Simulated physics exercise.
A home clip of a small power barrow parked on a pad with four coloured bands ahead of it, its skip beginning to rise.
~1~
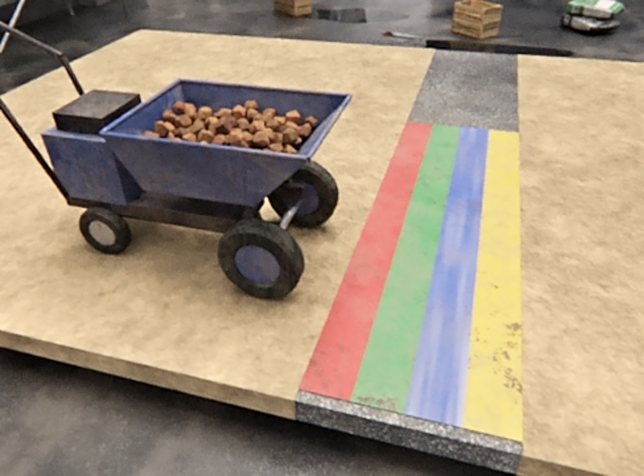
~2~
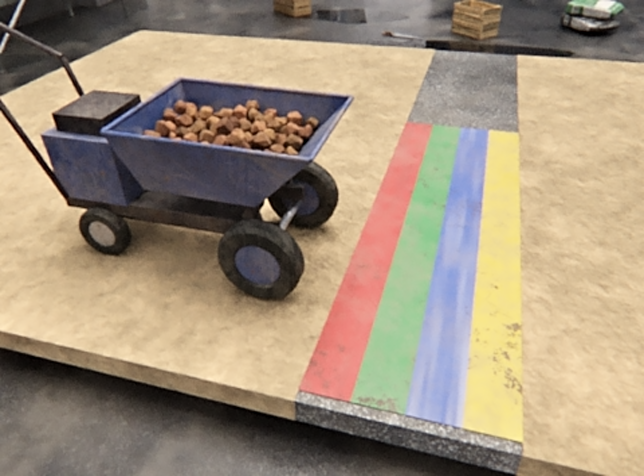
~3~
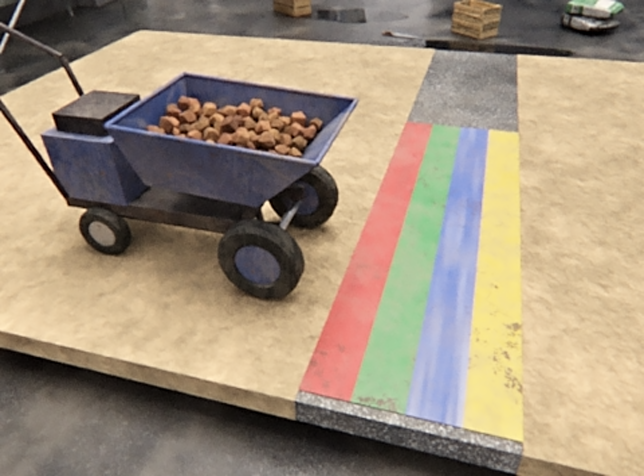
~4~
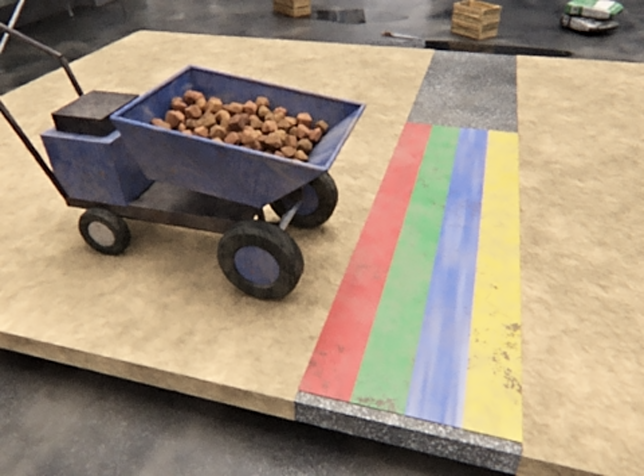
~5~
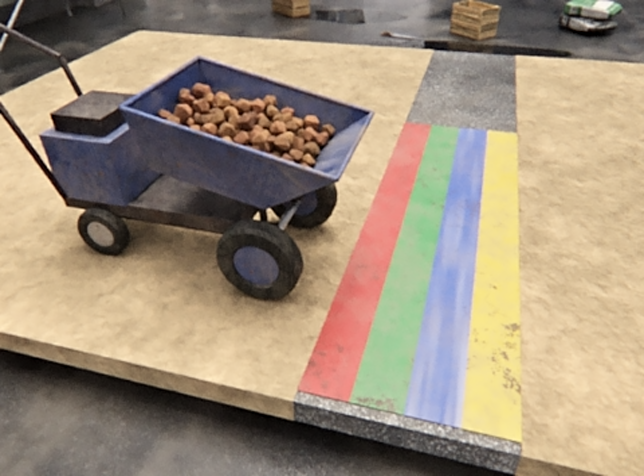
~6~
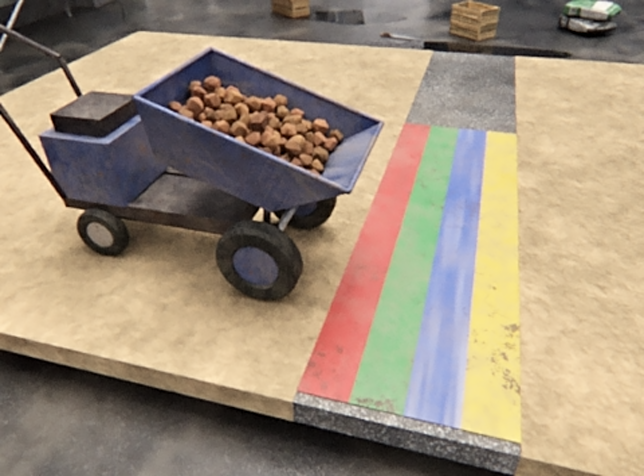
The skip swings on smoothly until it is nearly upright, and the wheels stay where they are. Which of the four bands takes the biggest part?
The heap favours the blue strip.
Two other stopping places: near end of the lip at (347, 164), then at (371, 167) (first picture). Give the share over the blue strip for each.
In turn 30 and 10 in a hundred.
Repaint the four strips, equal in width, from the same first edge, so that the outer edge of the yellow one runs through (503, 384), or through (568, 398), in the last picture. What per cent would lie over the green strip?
First some 10, then 30 per cent.
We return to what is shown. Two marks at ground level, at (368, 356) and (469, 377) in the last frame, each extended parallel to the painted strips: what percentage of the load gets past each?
Near 70 % and 20 %.
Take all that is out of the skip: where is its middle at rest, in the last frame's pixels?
Roughly at (458, 283).
Shortly afterwards, skip tipped steeply; the whole lot in the skip.
Next, skip tipped right over; near two thirds in the skip; a little over the green strip; near a quarter over the blue strip.
Some moments later, skip tipped right over; near a quarter in the skip; a little over the green strip; near a third over the blue strip; near a quarter over the yellow strip; a little off the paint.
In the end, skip tipped right over; near a quarter in the skip; none at all over the red strip; a little over the green strip; near a third over the blue strip; near a quarter over the yellow strip; a little off the paint.
